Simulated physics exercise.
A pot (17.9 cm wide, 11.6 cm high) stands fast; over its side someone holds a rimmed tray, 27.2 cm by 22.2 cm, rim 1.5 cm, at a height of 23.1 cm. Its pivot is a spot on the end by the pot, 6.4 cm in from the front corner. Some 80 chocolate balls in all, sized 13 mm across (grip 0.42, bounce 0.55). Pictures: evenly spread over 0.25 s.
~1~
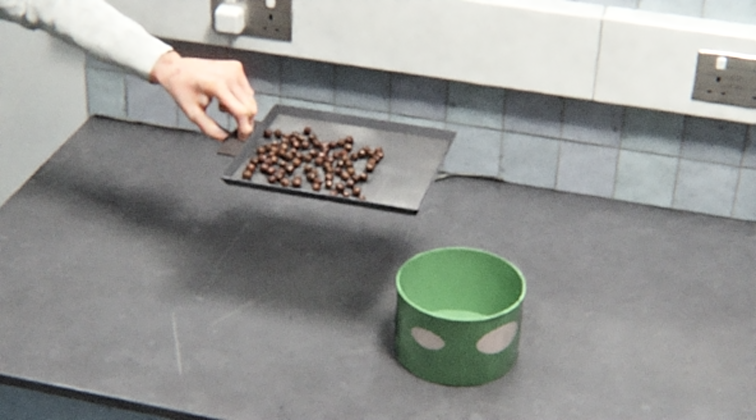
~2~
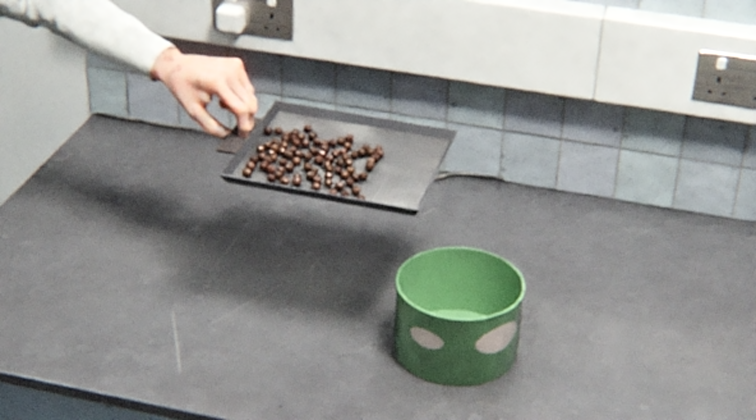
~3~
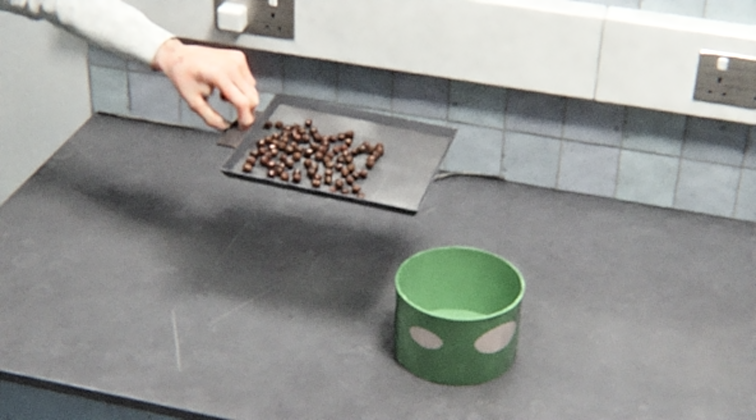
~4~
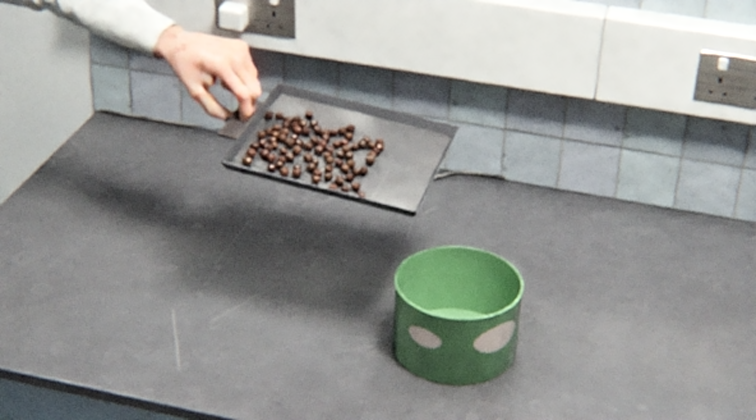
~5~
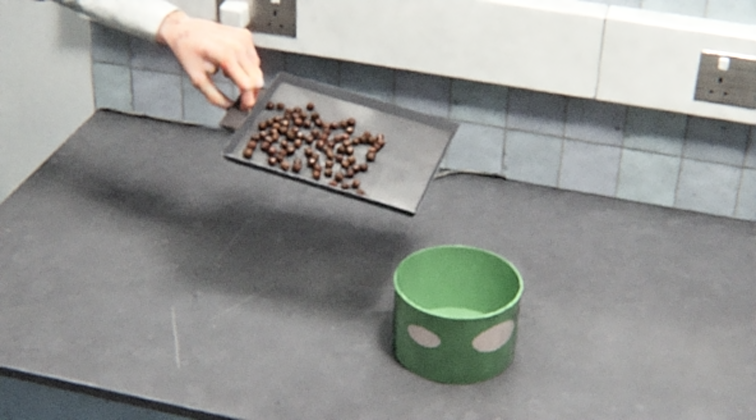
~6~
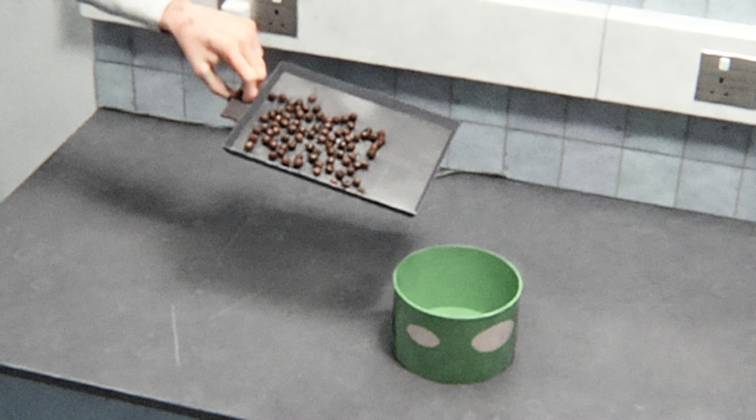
A hand held a dark rimmed tray of small brown balls above a grey counter, beside a green pot, then gradually raised the tray's left end, tilting it toward the right while the balls stayed clustered.
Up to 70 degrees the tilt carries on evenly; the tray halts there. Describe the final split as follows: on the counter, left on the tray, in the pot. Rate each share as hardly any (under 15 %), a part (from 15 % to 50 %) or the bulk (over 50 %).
Counter: Hardly any; tray: Hardly any; pot: The bulk.
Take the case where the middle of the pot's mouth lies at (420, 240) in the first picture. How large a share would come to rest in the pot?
Roughly 0 percent would end up there.
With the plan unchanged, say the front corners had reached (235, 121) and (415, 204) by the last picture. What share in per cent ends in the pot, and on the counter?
In the pot: 40 per cent; on the counter: 60 per cent.
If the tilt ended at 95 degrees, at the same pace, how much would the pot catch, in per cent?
In that case, near 95 percent.
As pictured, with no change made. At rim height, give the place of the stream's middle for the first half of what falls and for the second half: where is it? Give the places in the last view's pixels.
Roughly (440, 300) to begin with, later roughly (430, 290).
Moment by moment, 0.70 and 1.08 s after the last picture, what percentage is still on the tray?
In turn: 40, 5.
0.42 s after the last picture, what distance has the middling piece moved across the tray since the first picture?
14 cm.
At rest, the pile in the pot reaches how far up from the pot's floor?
Around 2.0 cm above the floor.
Then, 0.42 s after the last picture, tilt 40 degrees; the tray holds 95 %, the pot 0 %.
Then, 0.70 s after the last picture, tilt 59 degrees; the tray holds 40 %, the pot 40 %.
Then, 1.08 s after the last picture, tilt 70 degrees; the tray holds 5 %, the pot 80 %.
In the end, counter 5 %, tray 0 %, pot 95 %.
